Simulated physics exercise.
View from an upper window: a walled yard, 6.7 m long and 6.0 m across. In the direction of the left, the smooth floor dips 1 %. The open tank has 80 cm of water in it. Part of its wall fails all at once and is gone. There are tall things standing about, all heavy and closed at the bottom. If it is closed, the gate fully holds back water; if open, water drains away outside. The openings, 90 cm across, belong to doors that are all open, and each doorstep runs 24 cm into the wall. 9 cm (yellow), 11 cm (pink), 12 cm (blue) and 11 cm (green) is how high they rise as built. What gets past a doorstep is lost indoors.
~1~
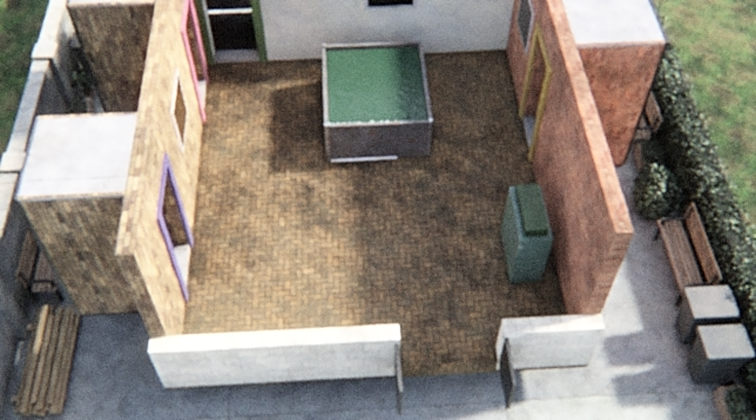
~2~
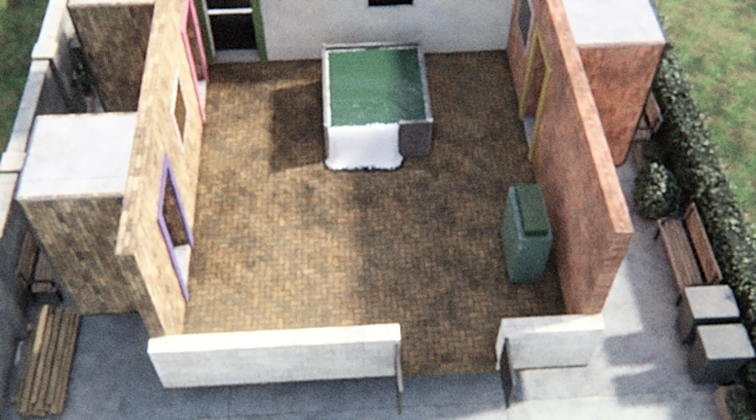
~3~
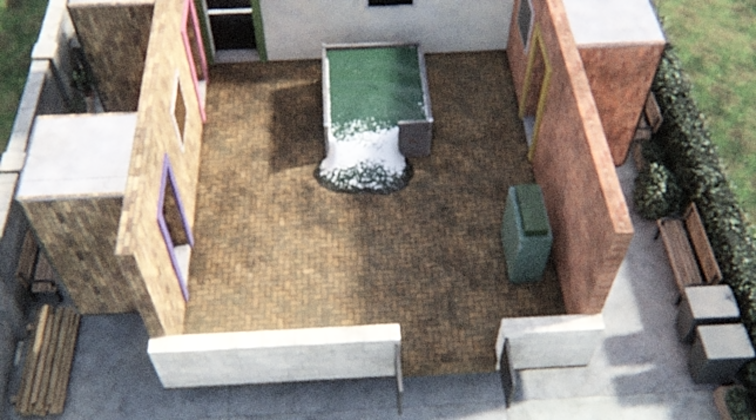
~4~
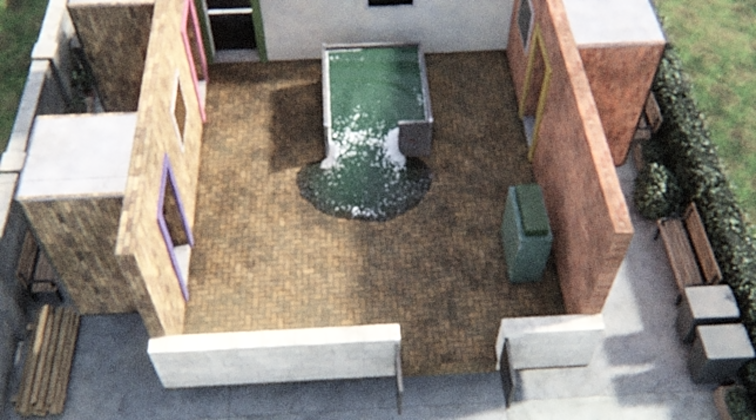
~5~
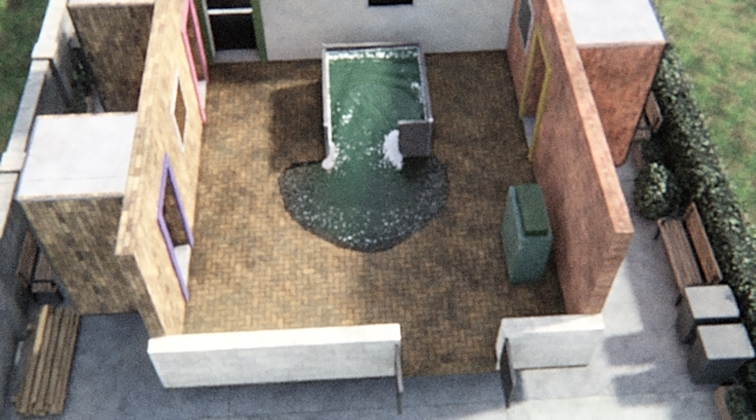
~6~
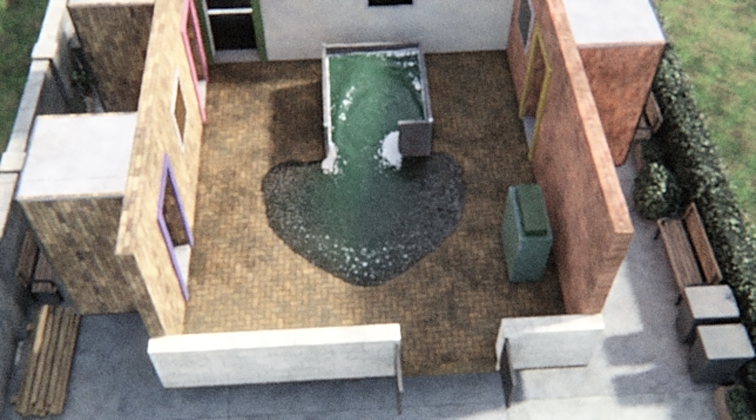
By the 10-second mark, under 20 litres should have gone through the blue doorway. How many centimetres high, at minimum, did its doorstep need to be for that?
It needed to be about 14.5 cm high.
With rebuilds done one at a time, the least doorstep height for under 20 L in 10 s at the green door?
For green: Close to 9.5 cm.
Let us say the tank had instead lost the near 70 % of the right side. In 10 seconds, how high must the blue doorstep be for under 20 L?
In that case about 8.0 cm.
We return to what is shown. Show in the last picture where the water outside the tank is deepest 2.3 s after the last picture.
Check close to (180, 364).
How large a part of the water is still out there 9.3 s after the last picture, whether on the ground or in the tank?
Share still there: Approx. 72 percent.
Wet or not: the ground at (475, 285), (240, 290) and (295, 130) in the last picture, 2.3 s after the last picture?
First wet through, second wet through, third bone-dry.
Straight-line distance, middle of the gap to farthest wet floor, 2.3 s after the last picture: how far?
The front sits around 5.0 m out.
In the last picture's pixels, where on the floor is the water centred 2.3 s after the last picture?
Centre estimate: (342, 221) px, approximately.
Then, 0.7 s after the last picture water covers 40 % of the floor, deepest (38 cm) near (359, 165); it has not reached the blue door.
Then, 2.3 s after the last picture water covers 50 % of the floor, deepest (34 cm) near (180, 364); 17 cm at the blue door, 9 litres in over its 12 cm doorstep.
Then, 9.3 s after the last picture water covers 95 % of the floor, deepest (12 cm) near (208, 77); 8 cm at the blue door, 37 litres in over its 12 cm doorstep.
At the blue door as built, the water peaked near 20 cm, 2.7 s after the last picture.
With a doorstep of 12 cm, 37 litres would have come in within the 10 s; with 16.5 cm, 10 litres. So under 20 litres takes about 14.5 cm.
